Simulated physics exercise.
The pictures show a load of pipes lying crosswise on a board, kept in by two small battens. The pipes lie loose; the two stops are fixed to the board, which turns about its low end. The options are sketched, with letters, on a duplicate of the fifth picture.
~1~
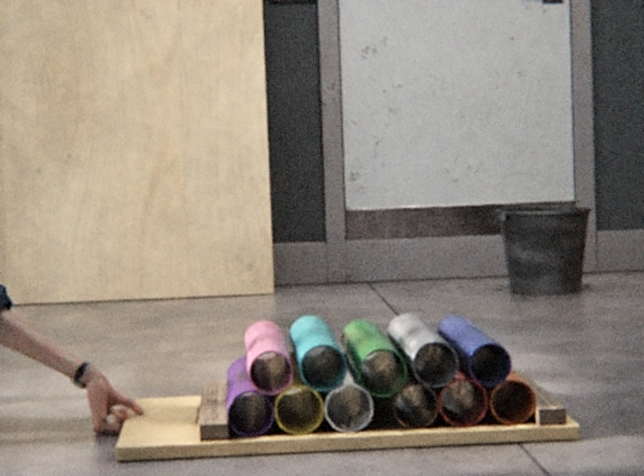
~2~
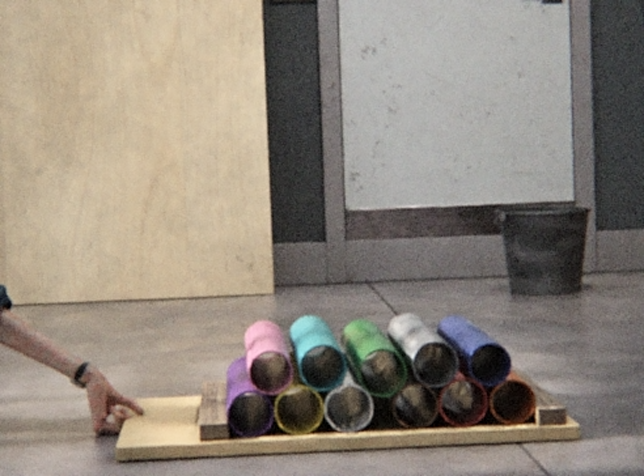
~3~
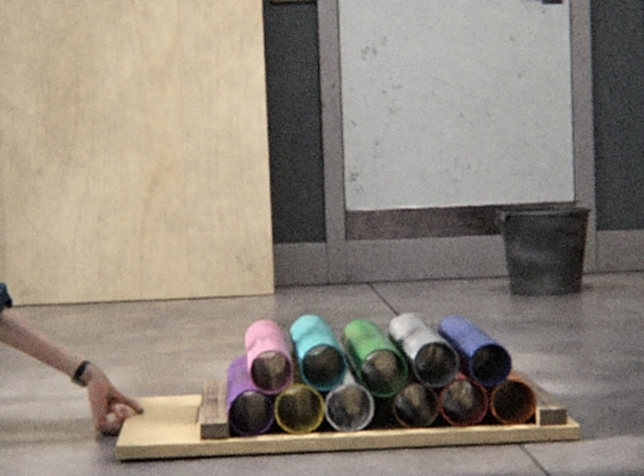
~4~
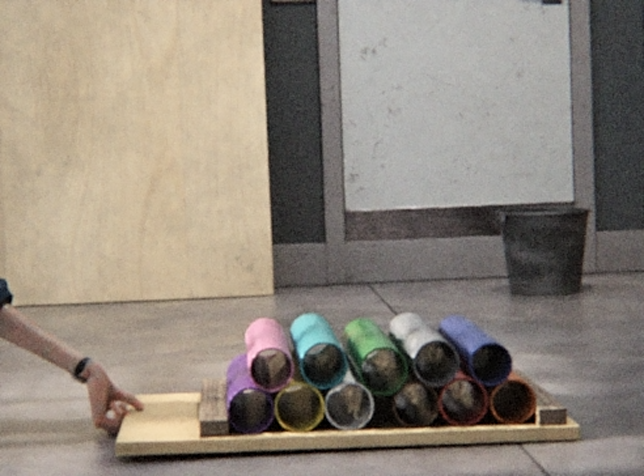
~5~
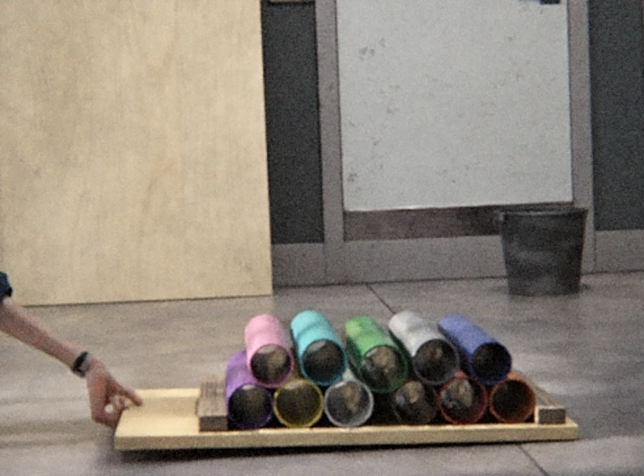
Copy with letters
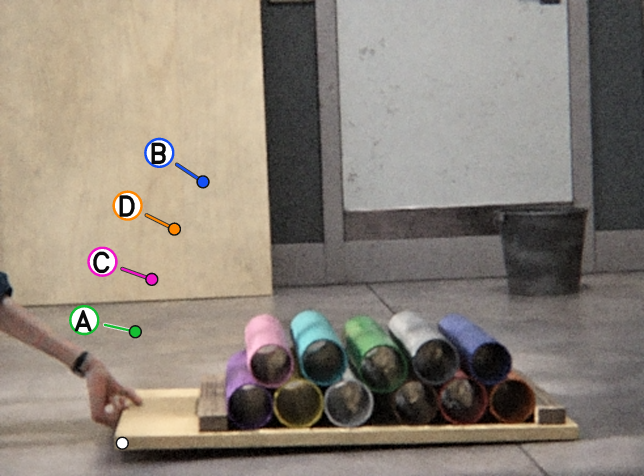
On a grey concrete floor, seen from the front by a steady camera, a pale plywood sheet, a whitish panel and a dark bucket stand behind a long wooden board. Pink, turquoise, green, silver and blue pipes lie above a purple, yellow, white, brown, red and orange row between small battens. A hand from the left holds the board's left end, motionless at first, then raises it very slightly.
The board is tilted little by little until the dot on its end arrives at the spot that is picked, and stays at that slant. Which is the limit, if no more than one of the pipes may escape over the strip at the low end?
No higher than C.
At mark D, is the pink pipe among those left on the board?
The pink pipe: Yes.
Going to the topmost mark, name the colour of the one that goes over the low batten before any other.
The blue one.
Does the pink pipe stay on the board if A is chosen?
Yes.
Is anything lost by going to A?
No.
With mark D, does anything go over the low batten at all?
Yes.
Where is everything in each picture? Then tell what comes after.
The first picture shows brown pipe (416, 406); red pipe (463, 402); orange pipe (513, 402).
The second picture shows orange pipe (513, 402); green pipe (383, 372).
The third picture shows board (340, 409); purple pipe (251, 413); yellow pipe (300, 409); white pipe (349, 407).
The fourth picture shows board (339, 408); purple pipe (251, 410); yellow pipe (300, 407).
The fifth picture shows board (338, 405); purple pipe (250, 406); yellow pipe (299, 403).
On the marked copy, A at (135, 332); B at (203, 182); C at (152, 280); D at (175, 229); the white dot at (122, 443).
Following C. Soon after the start, board at 15°.
Later, board at 22°.
In the end, board at 22°, none over the low batten.
As for the rest, A none over the low batten; B five over the low batten; D four over the low batten (green, grey, blue, turquoise).
